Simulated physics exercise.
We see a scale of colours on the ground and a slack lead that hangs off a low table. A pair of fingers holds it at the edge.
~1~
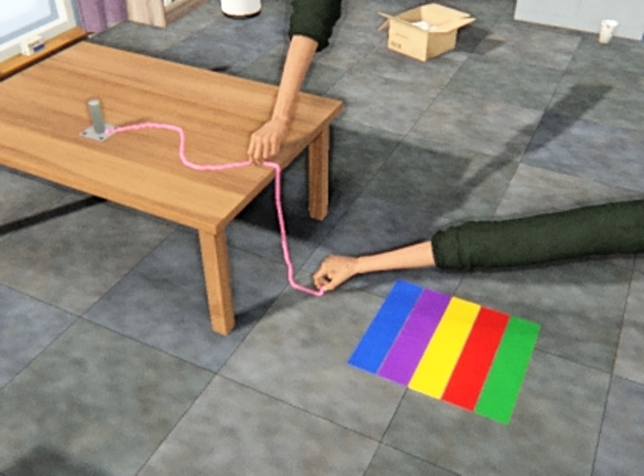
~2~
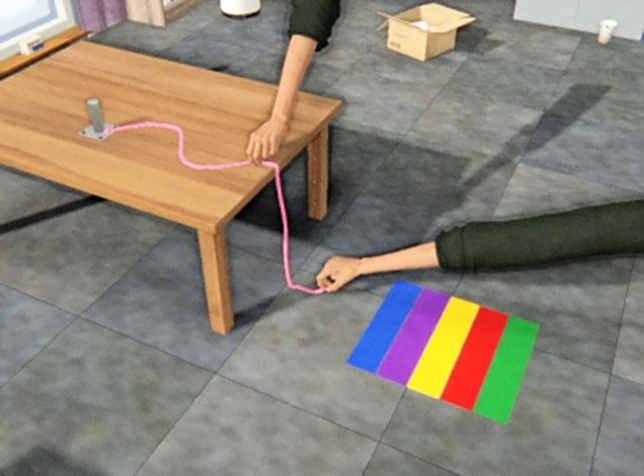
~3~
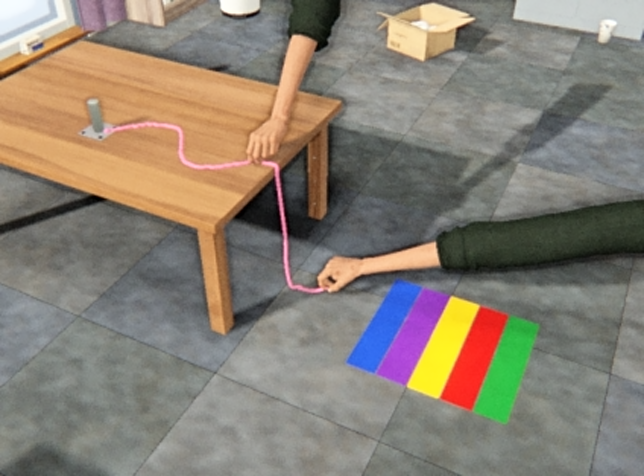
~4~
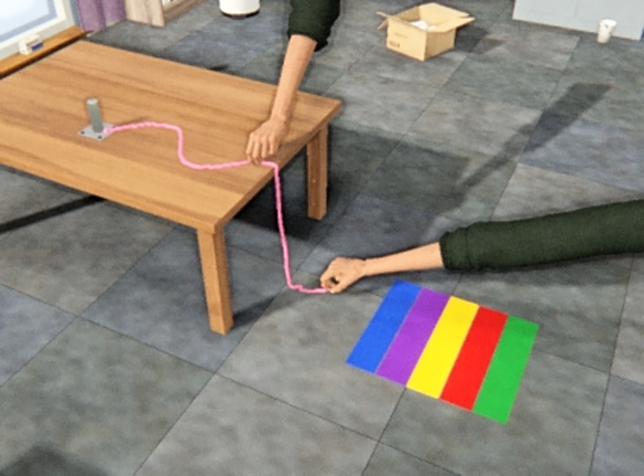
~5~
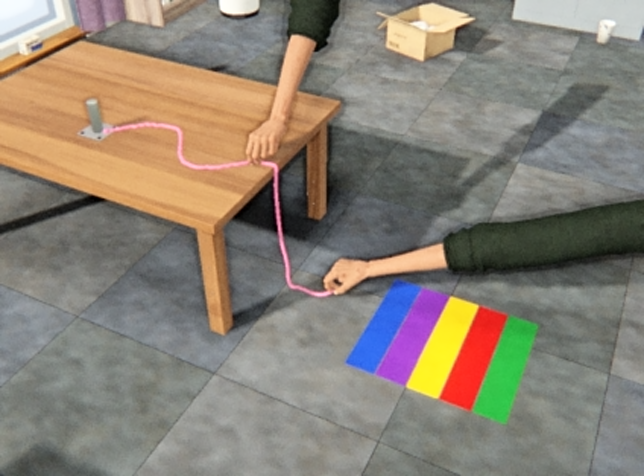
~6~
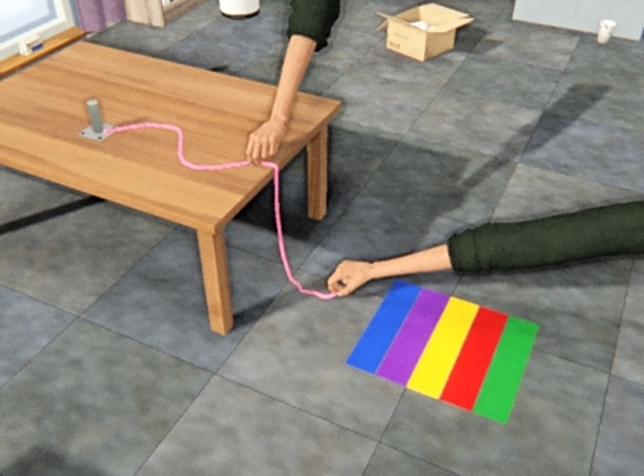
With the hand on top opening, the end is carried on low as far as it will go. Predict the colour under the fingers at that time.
The red one.
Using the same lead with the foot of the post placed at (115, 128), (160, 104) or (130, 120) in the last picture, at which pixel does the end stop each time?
Approximate places, in that order: (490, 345), (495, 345), (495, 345).
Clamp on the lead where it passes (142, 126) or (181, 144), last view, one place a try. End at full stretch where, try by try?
In order: Close to (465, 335) and close to (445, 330).
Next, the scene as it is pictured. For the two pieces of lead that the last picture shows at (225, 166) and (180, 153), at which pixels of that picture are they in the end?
You'll find the first mark at (277, 176) and the second mark at (218, 157).
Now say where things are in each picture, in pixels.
In the first frame, end (323, 287); blue (371, 352); purple (401, 363); yellow (432, 374); red (465, 386); green (498, 399).
In the second frame, end (326, 288); lead through (137, 127) (182, 139) (204, 167) (272, 165) (285, 226) (288, 277).
In the third frame, end (327, 288).
In the fourth frame, end (330, 289); lead through (136, 127) (181, 139) (204, 167) (271, 165) (281, 225) (288, 277).
In the fifth frame, end (333, 291).
In the sixth frame, end (337, 292); lead through (137, 128) (181, 140) (204, 168) (271, 165) (279, 225) (290, 277).
Soon after, end near (424, 322); over purple.
Then, end near (460, 334); over yellow.
At full stretch, end near (481, 341); over red. It halts on the red strip.
